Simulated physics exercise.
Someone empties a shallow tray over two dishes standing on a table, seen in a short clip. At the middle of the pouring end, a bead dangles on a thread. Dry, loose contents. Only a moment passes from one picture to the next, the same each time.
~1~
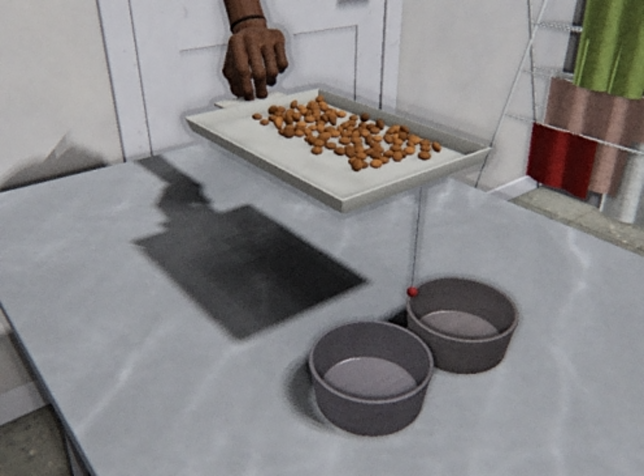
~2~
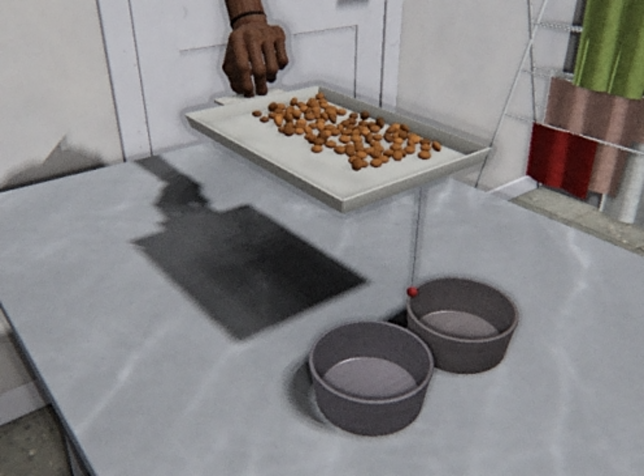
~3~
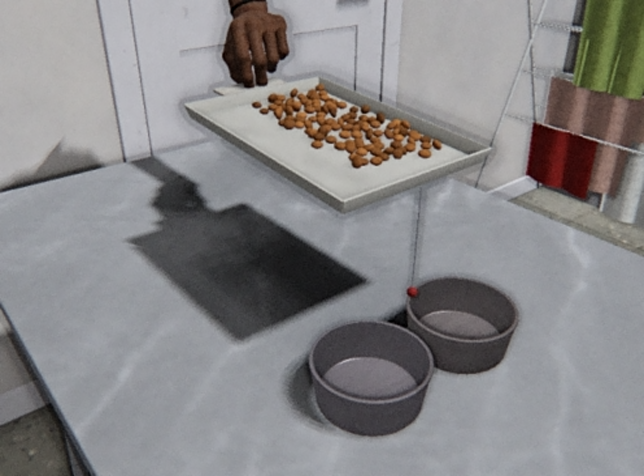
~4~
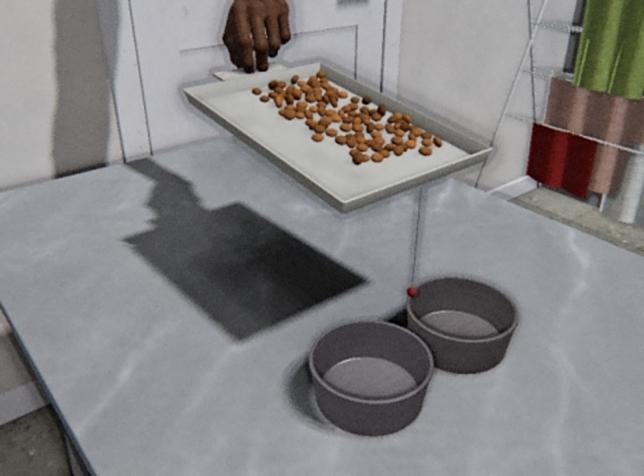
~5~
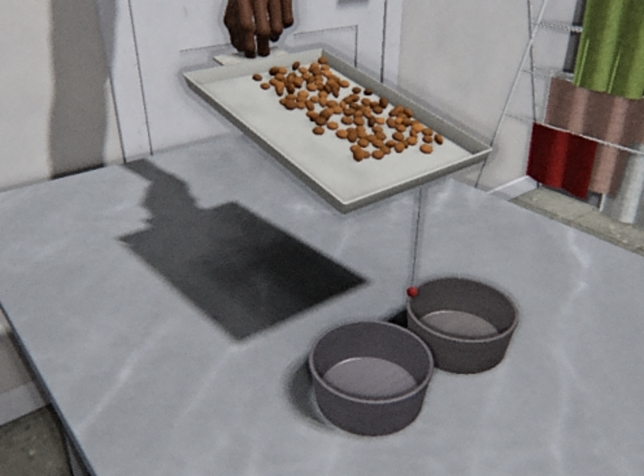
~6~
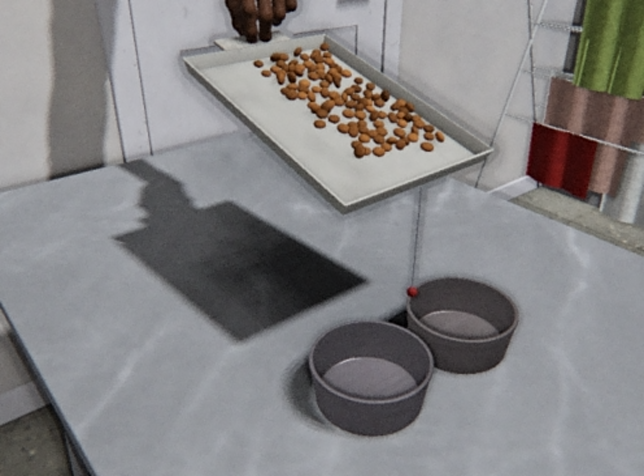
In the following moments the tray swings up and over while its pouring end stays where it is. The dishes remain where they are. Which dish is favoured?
More will pour into the dish on the right side.
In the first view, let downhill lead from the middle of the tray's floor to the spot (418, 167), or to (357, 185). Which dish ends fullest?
At the first place the dish on the right, at the second the left dish.
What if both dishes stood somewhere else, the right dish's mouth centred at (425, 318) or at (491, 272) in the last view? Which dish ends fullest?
Well, the first try goes to the rightward dish and the second to the leftward dish.
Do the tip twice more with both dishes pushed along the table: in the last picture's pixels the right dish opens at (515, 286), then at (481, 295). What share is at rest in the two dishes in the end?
In turn 80 and 80 in a hundred.
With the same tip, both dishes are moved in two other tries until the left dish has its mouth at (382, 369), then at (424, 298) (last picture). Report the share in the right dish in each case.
About 60 per cent, then about 0 per cent.
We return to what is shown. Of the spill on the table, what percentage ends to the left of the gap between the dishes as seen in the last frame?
I'd put it at around 10 per cent.
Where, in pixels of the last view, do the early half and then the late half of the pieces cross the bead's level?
It passes near (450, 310) first and then near (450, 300).
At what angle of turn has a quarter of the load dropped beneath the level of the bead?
Around 70° of tilt.
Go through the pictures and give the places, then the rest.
In the first picture, corners of the pouring end at (343, 197) and (484, 148), level; middle of the load at (340, 130), bits of cat kibble; left dish at (413, 407); right dish at (503, 348); bead on its thread at (412, 292).
In the second picture, corners of the pouring end at (344, 197) and (484, 148), level; middle of the load at (340, 129).
In the third picture, corners of the pouring end at (344, 198) and (485, 148), tipped barely, level across its low end; middle of the load at (341, 123).
In the fourth picture, corners of the pouring end at (345, 198) and (485, 148), tipped a little, level across its low end; middle of the load at (342, 115).
In the fifth picture, corners of the pouring end at (345, 199) and (486, 148), tipped a little, level across its low end; middle of the load at (343, 106).
In the sixth picture, corners of the pouring end at (346, 200) and (487, 148), tipped clearly, level across its low end; middle of the load at (344, 98); left dish at (413, 407); right dish at (503, 348).
Soon after the last picture, tray tipped steeply; most on the tray; a stray few in the right dish; about a quarter in the air.
A little later, tray tipped past a quarter turn; about a quarter on the tray; a small part in the left dish; about a third in the right dish; a small part outside both; a small part in the air.
Later still, tray tipped past a quarter turn; about a quarter in the left dish; about half in the right dish; about a quarter outside both.
At rest, tray tipped past a quarter turn; about a quarter in the left dish; about half in the right dish; about a quarter outside both.
